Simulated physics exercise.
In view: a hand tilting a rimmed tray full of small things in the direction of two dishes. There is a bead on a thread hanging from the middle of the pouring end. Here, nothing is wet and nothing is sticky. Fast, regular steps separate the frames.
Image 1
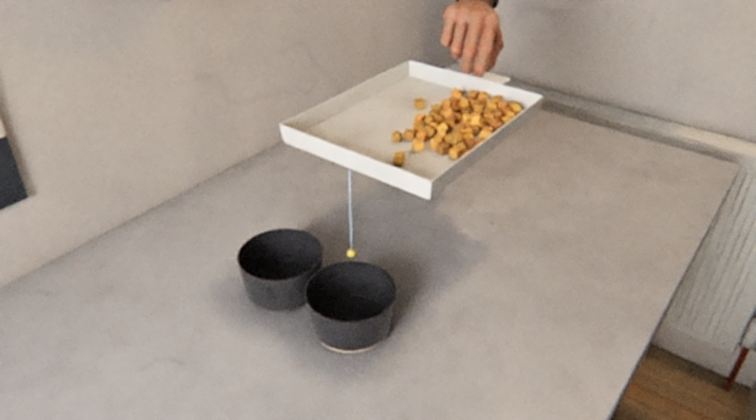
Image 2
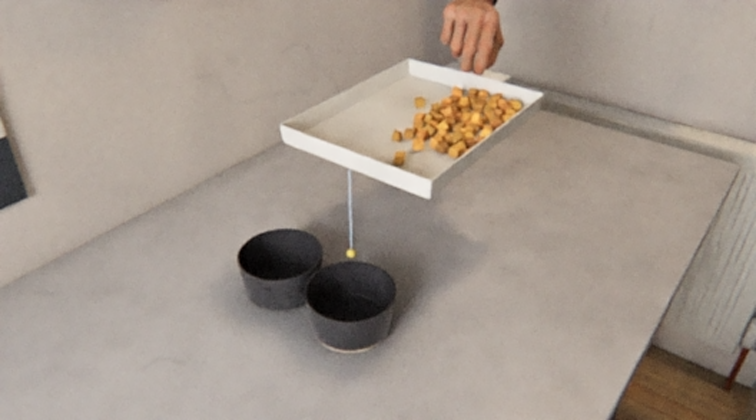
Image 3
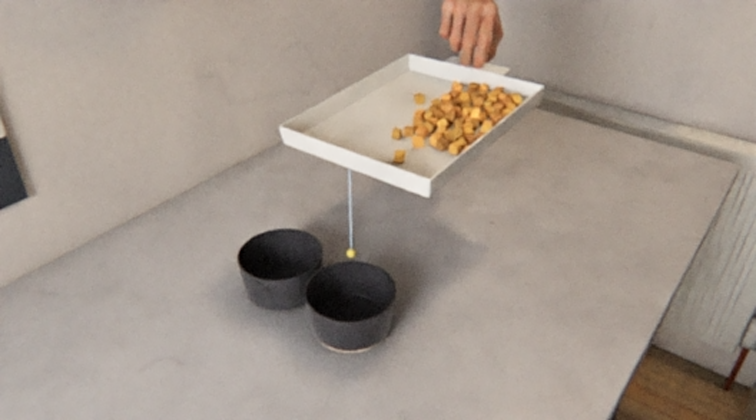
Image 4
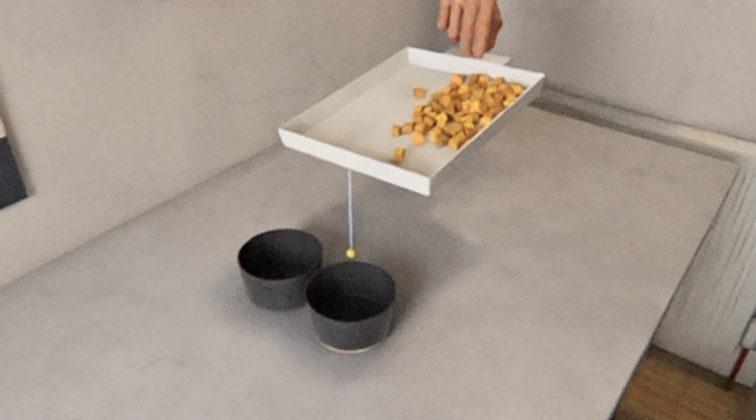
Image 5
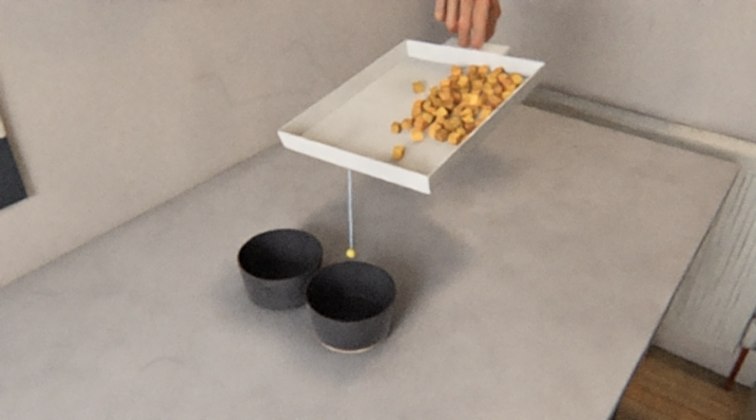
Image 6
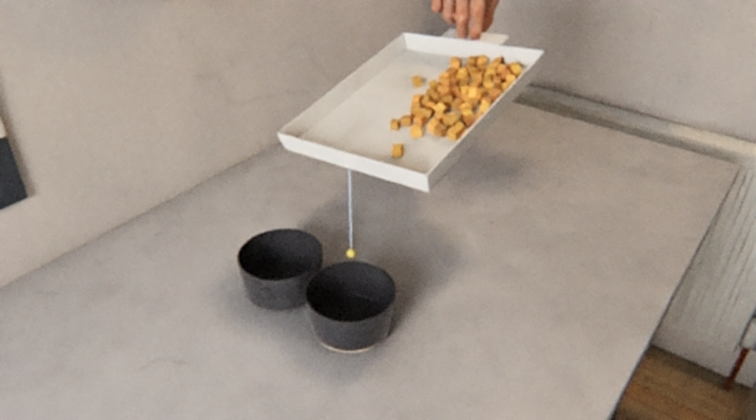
A hand raised the far end of a white tray of croutons a little, steepening its slope toward two black bowls, while the croutons stayed bunched together and the hanging bead remained still.
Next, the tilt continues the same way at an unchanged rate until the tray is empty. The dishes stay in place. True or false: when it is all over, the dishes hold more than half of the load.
True.
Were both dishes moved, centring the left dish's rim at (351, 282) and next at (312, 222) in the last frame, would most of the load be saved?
A minority, then a minority.
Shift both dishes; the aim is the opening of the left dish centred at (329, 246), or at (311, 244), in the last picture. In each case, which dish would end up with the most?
The one at left, then the one at left.
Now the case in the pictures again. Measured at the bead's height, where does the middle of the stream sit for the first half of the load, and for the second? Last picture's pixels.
Close to (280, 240), then close to (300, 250).
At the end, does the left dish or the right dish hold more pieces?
That would be the leftward one.
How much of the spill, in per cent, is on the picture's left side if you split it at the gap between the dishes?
Around 70 per cent, give or take.
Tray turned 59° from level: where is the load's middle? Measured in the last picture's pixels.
(322, 139).
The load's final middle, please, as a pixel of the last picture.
The centre comes to rest near (282, 281).
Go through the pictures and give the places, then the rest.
The first picture shows corners of the pouring end at (283, 124) and (430, 179), level; middle of the load at (467, 119), croutons; left dish at (251, 289); right dish at (321, 330); bead on its thread at (352, 253).
The second picture shows corners of the pouring end at (283, 124) and (430, 179), level; middle of the load at (467, 117).
The third picture shows corners of the pouring end at (283, 126) and (429, 178), tipped barely, lowest at the left corner; middle of the load at (468, 113).
The fourth picture shows corners of the pouring end at (282, 128) and (428, 176), tipped a little, lowest at the left corner; middle of the load at (468, 106).
The fifth picture shows corners of the pouring end at (281, 130) and (427, 175), tipped a little, lowest at the left corner; middle of the load at (467, 98).
The sixth picture shows corners of the pouring end at (281, 132) and (425, 173), tipped a little, lowest at the left corner; middle of the load at (466, 91); left dish at (251, 289); right dish at (321, 330).
Soon after the last picture, tray tipped steeply; most on the tray; a stray few in the left dish; a small part in the air.
A little later, tray tipped right over; most on the tray; a stray few in the right dish; a small part in the left dish; a small part outside both.
Later still, tray tipped past a quarter turn; a small part in the right dish; most in the left dish; about a quarter outside both.
At rest, tray tipped past a quarter turn; a small part in the right dish; most in the left dish; about a quarter outside both.
